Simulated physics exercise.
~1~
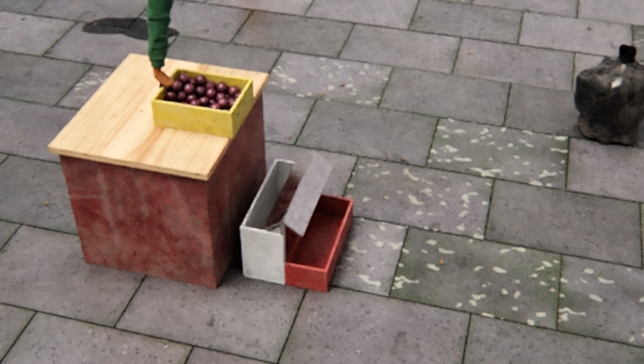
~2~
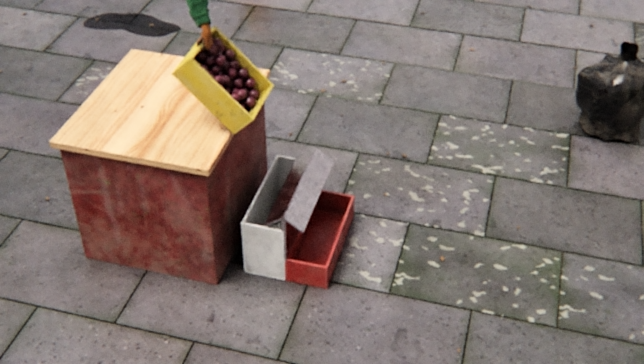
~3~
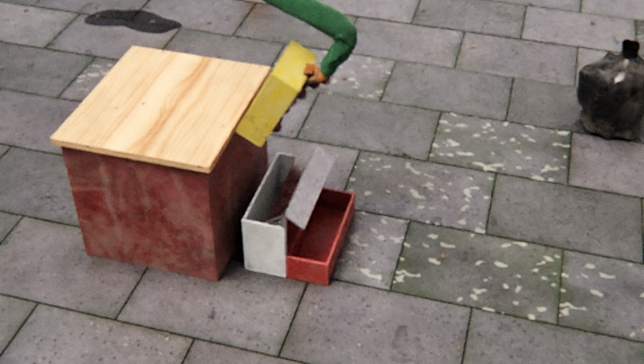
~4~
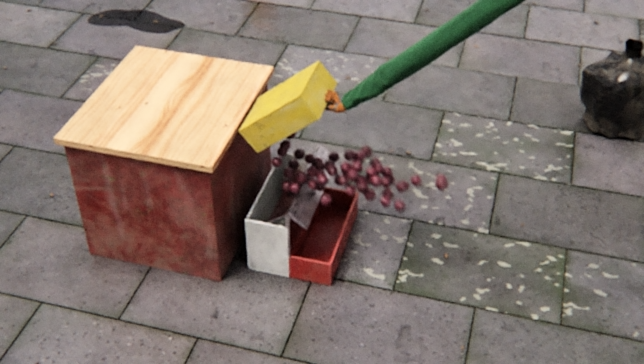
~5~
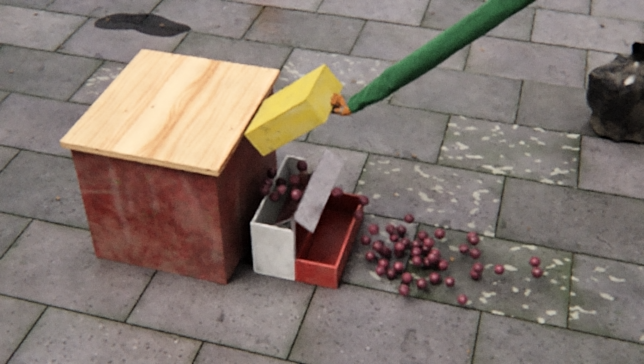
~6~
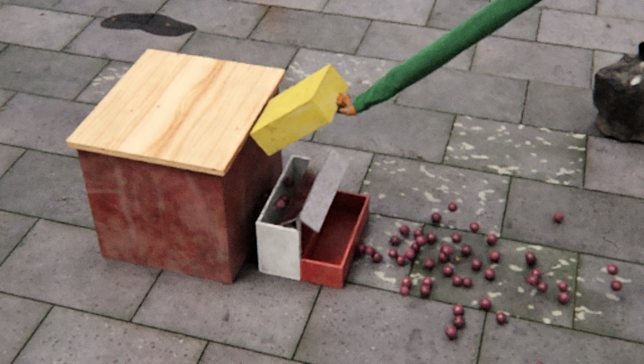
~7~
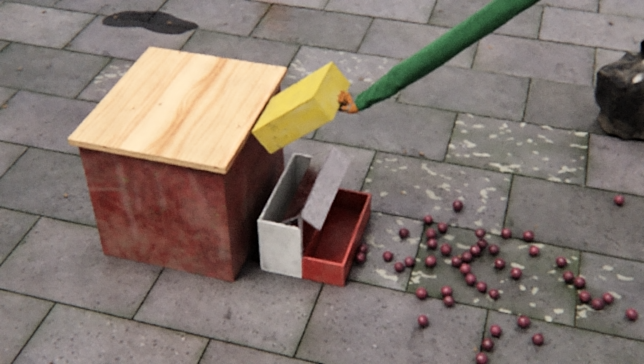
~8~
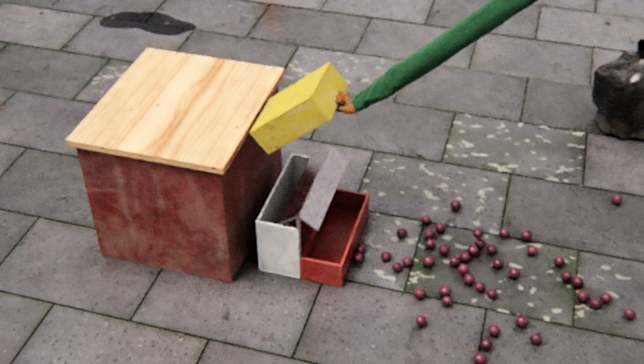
A green-sleeved arm holds a yellow tote of dark red onions on a wooden-topped, reddish bench at the left of a grey paved area, seen from above by a slightly swaying camera. To the right of the bench sit a white tote and a red box, side by side under a grey sloping splitter, with a dark sack at the upper right. The arm lifts and tips the tote rightward past the bench's edge. Onions pour out over the splitter, a few dropping into the white tote while most fly beyond the red box. They bounce and roll across the paving, then settle scattered at the right, as the arm holds the tote tipped.
